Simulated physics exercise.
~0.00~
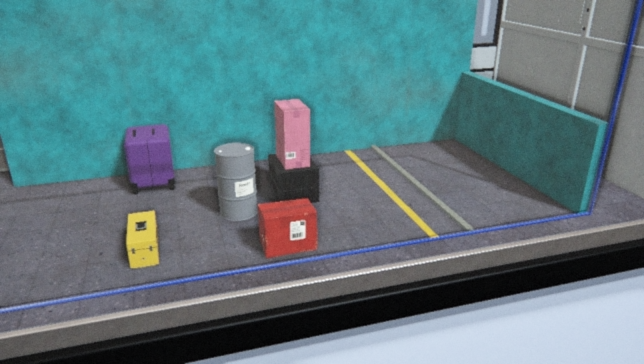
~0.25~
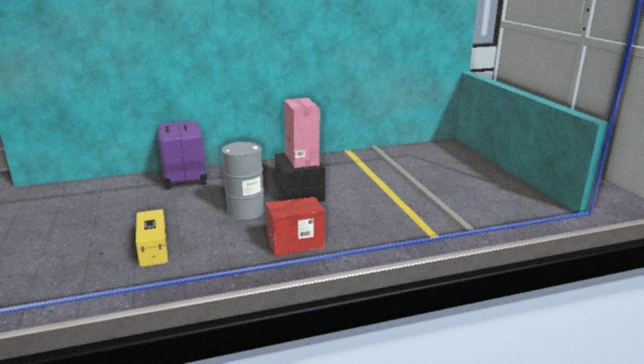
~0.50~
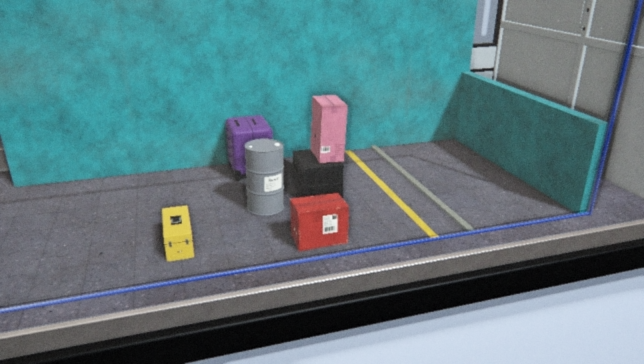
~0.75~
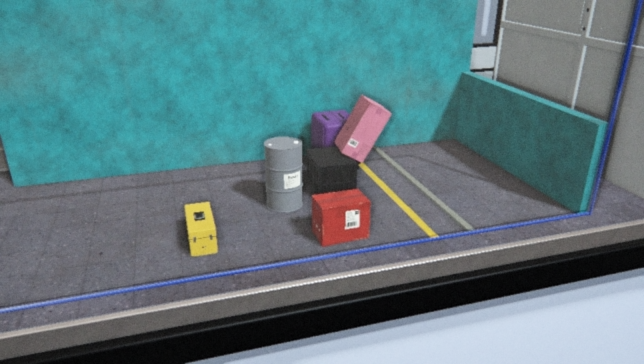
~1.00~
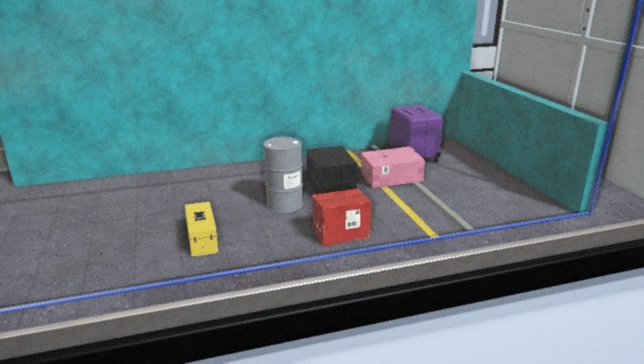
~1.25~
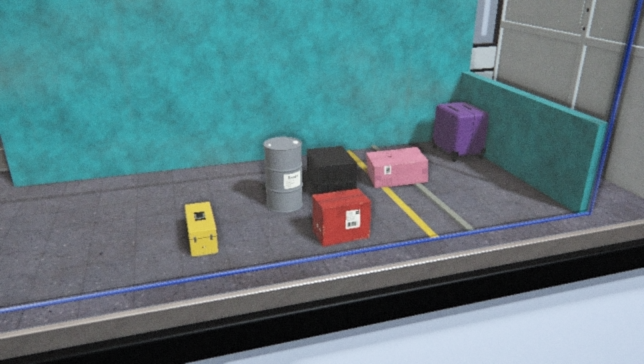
To begin with, a purple wheeled case, a yellow toolbox, a grey drum, a red carton and an upright pink pack on a black crate stand left of a yellow floor line, before a teal wall. The whole group starts sliding right, the purple case moving fastest and passing behind the drum. The pink pack then tips to the right as the purple case slides behind it. It topples off the crate onto its side across the yellow line, while the other items stop short. The purple case rolls on, ending near the low teal wall at right.
